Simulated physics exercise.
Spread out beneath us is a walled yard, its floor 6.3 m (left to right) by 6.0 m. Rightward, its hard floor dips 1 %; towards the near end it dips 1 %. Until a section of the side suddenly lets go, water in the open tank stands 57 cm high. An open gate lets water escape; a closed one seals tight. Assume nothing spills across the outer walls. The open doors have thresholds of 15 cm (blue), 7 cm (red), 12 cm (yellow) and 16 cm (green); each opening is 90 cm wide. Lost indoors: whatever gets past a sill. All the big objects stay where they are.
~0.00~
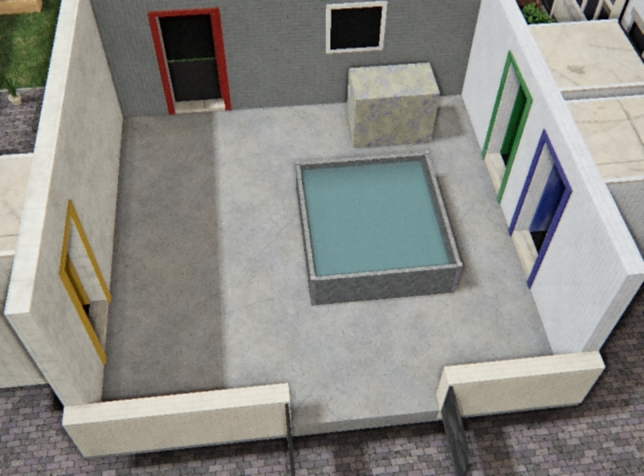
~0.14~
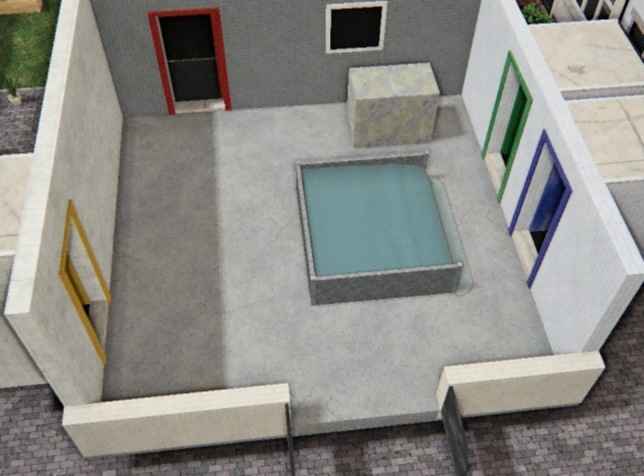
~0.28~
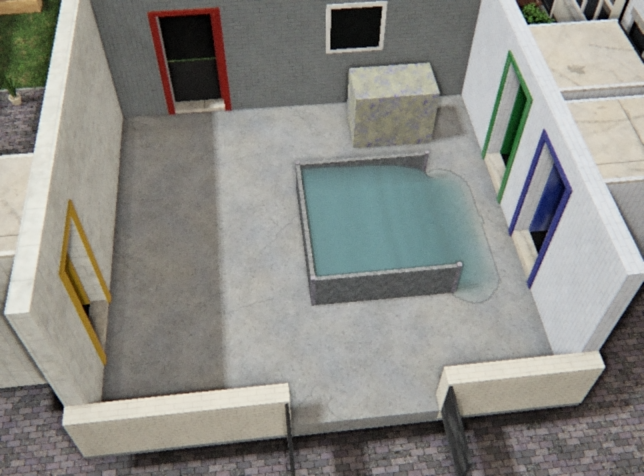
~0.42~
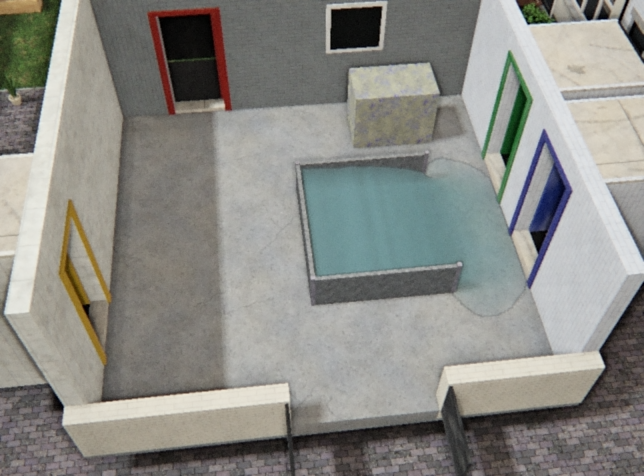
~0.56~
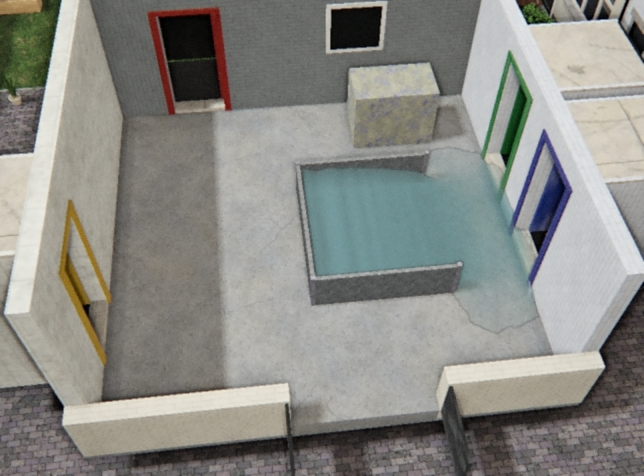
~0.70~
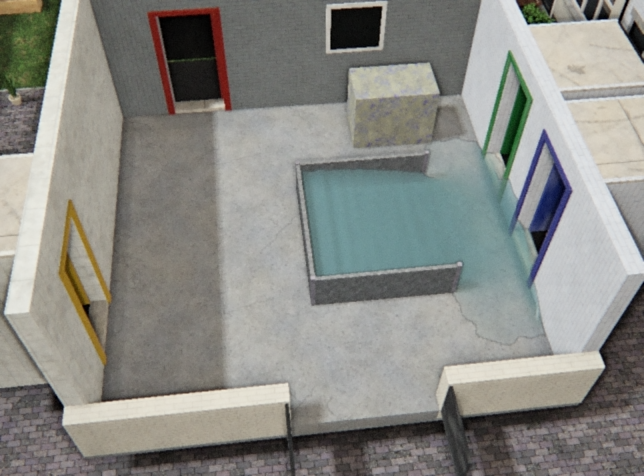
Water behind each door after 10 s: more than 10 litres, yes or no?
Blue door: Yes; red door: No; yellow door: No; green door: Yes.
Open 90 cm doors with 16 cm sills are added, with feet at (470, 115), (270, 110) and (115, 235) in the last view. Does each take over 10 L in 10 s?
Well, the first is on the high side, the second is on the low side, and the third is on the low side.
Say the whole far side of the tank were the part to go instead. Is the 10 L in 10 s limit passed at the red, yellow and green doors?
Red exceeds; yellow falls short; green exceeds.
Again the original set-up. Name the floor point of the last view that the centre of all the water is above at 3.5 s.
I'd say somewhere around (427, 236).
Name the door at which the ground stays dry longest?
Yellow.
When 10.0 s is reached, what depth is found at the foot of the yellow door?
Some 7.0 centimetres of depth.
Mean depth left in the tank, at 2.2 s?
Roughly 19 centimetres.
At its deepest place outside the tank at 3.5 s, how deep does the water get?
Depth: Approx. 28 cm.
After 1.4 s water covers 15 % of the floor and is deepest (43 cm) near (499, 229); blue door 41 cm at the sill, 103 L in, red door not reached, yellow door not reached, green door 33 cm at the sill, 43 L in.
After 2.2 s water covers 25 % of the floor and is deepest (39 cm) near (552, 381); blue door 35 cm at the sill, 231 L in, red door not reached, yellow door not reached, green door 29 cm at the sill, 110 L in.
After 3.5 s water covers 45 % of the floor and is deepest (28 cm) near (547, 370); blue door 19 cm at the sill, 304 L in, red door not reached, yellow door not reached, green door 17 cm at the sill, 147 L in.
After 6.0 s water covers 90 % of the floor and is deepest (14 cm) near (552, 381); blue door 12 cm at the sill, 310 L in, red door 2 cm at the sill, 0 L in, yellow door 9 cm at the sill, 0 L in, green door 12 cm at the sill, 150 L in.
After 10.0 s water covers 95 % of the floor and is deepest (12 cm) near (539, 383); blue door 9 cm at the sill, 310 L in, red door 3 cm at the sill, 0 L in, yellow door 7 cm at the sill, 0 L in, green door 7 cm at the sill, 150 L in.
